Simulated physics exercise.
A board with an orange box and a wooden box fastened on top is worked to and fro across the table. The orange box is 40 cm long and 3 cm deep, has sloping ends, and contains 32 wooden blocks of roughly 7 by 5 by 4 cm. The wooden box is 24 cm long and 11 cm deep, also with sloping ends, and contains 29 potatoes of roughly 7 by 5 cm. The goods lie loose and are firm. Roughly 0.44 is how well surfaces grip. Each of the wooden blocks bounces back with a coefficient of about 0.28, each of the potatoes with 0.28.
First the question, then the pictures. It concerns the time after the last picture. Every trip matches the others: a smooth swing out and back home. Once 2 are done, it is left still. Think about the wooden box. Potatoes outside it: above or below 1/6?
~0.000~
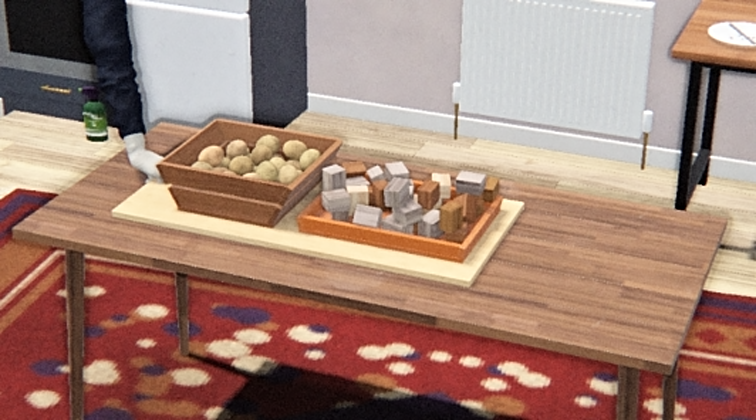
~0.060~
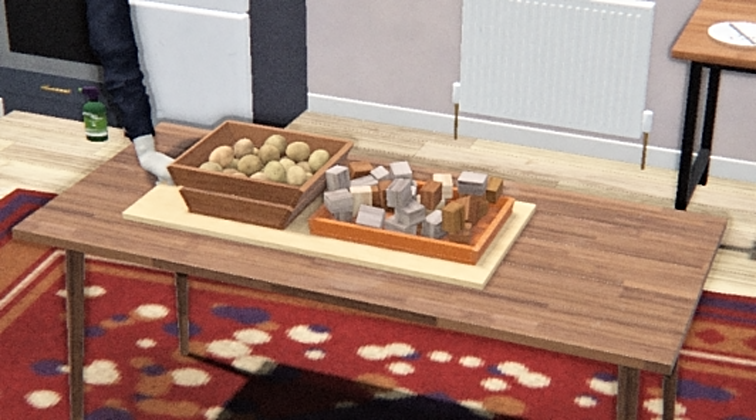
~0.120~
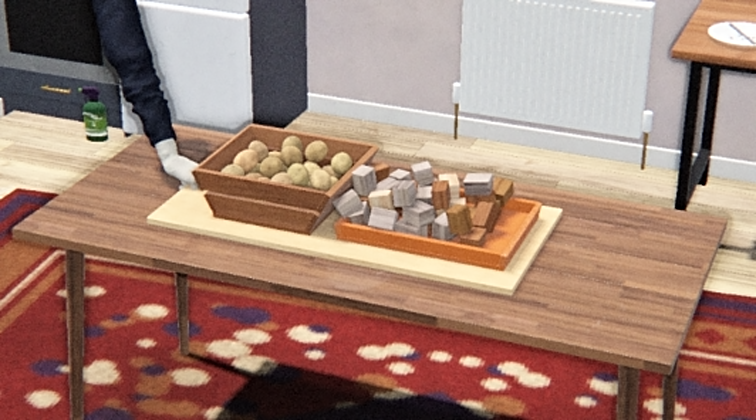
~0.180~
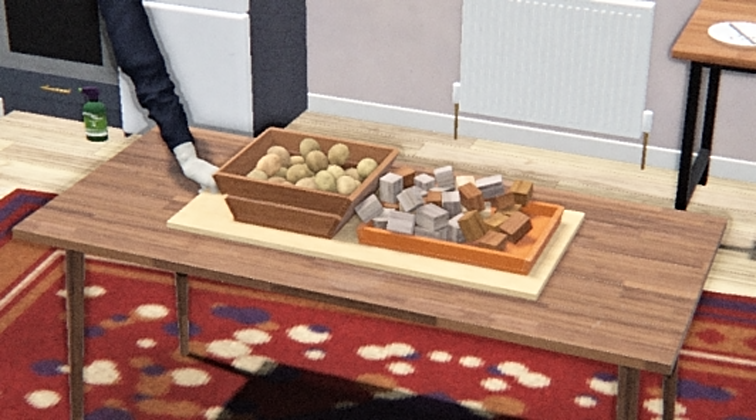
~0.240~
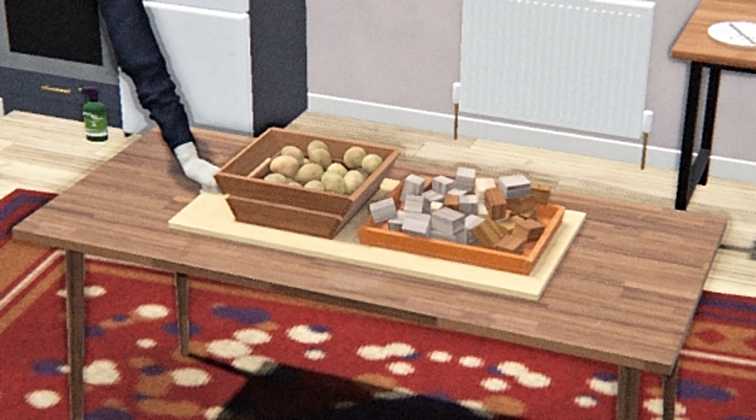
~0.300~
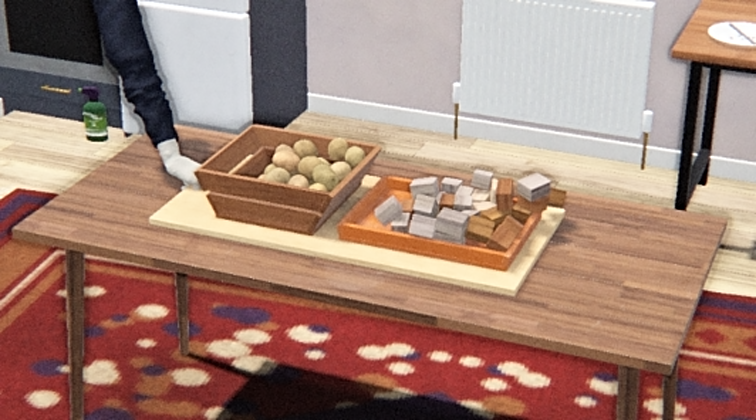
Below.
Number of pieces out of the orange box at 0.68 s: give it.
Roughly 10 for the orange box.
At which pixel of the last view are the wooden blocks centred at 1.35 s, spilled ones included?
Middle: About (390, 209) px.
After 0.47 s, 7 of 32 out of the orange box and 0 of 29 out of the wooden box.
After 0.68 s, 10 of 32 out of the orange box and 1 of 29 out of the wooden box.
After 0.97 s, 12 of 32 out of the orange box and 1 of 29 out of the wooden box.
When it is over (at 1.35 s), 12 of 32 out of the orange box and 1 of 29 out of the wooden box. Asked share, 1 of 29, 3 per cent.
